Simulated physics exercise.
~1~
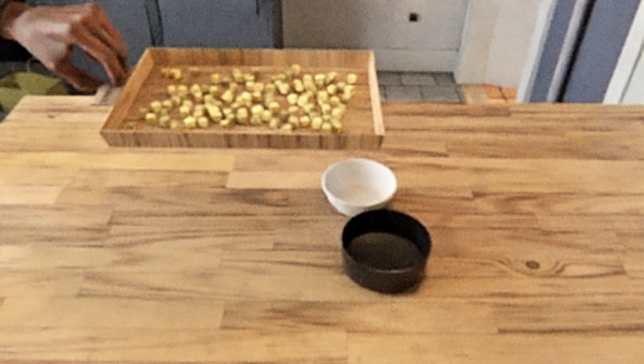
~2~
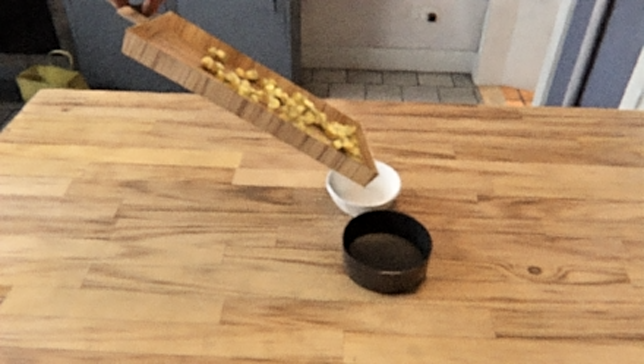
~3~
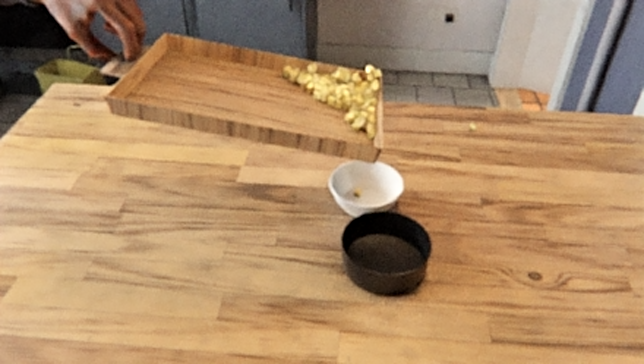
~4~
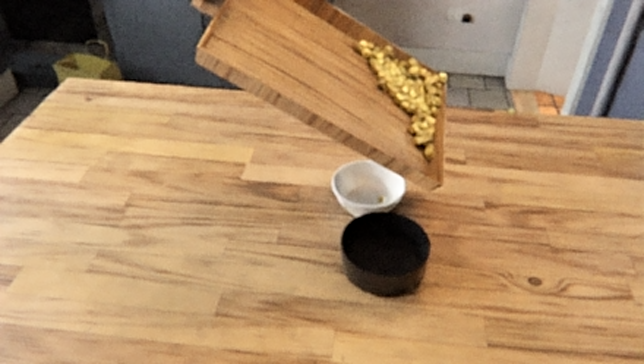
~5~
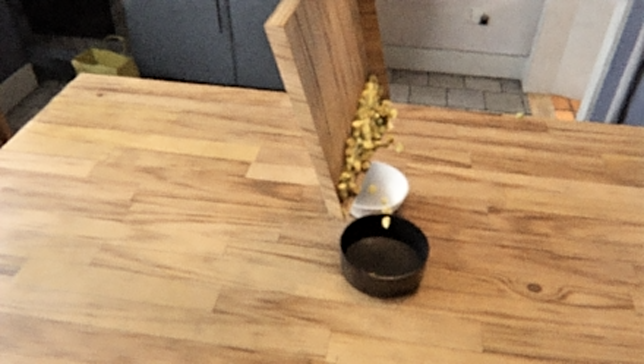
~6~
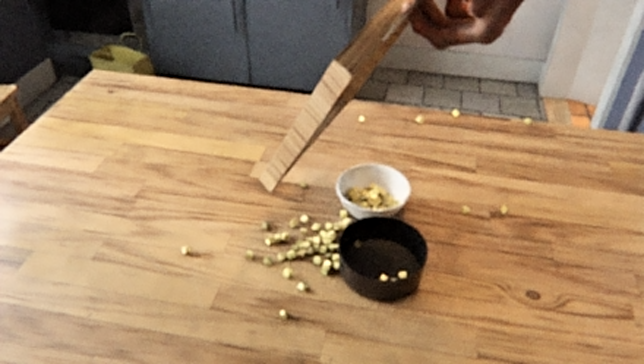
The video shows a hand tilting a wooden tray of small yellowish cubes above a white bowl and a black dish, partly levelling it, then tipping it steeply. The cubes spill out, some landing in the white bowl, a few in the black dish and many on the wooden table.
